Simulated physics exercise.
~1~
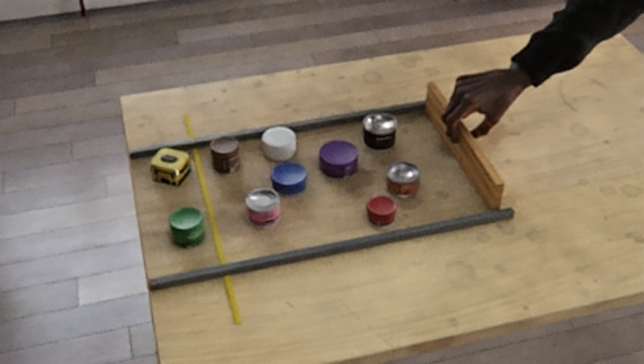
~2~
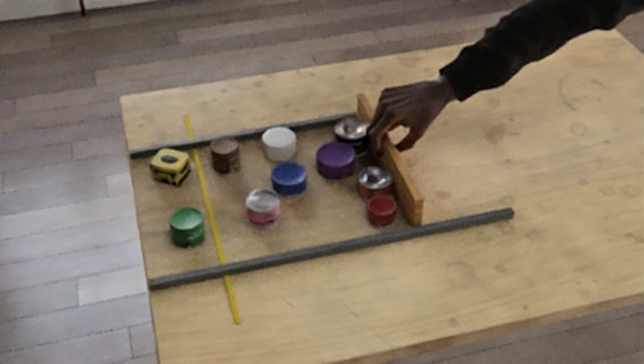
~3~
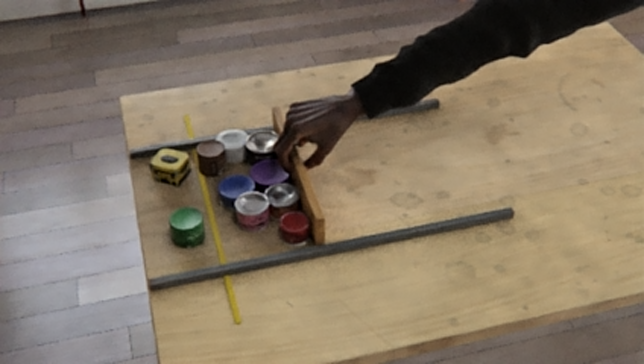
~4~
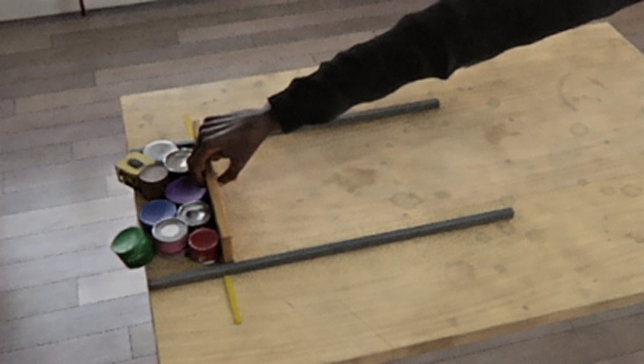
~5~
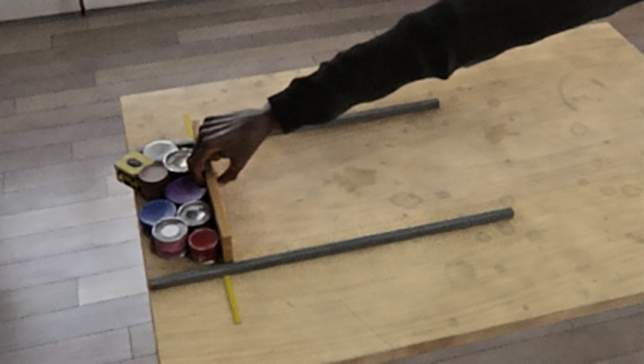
A hand slid an upright wooden board leftward between two dark rails, sweeping a jumble of small colourful tubs and tins towards the table's end until it stopped by the yellow tape, with the green tub gone over the edge and the rest packed together.
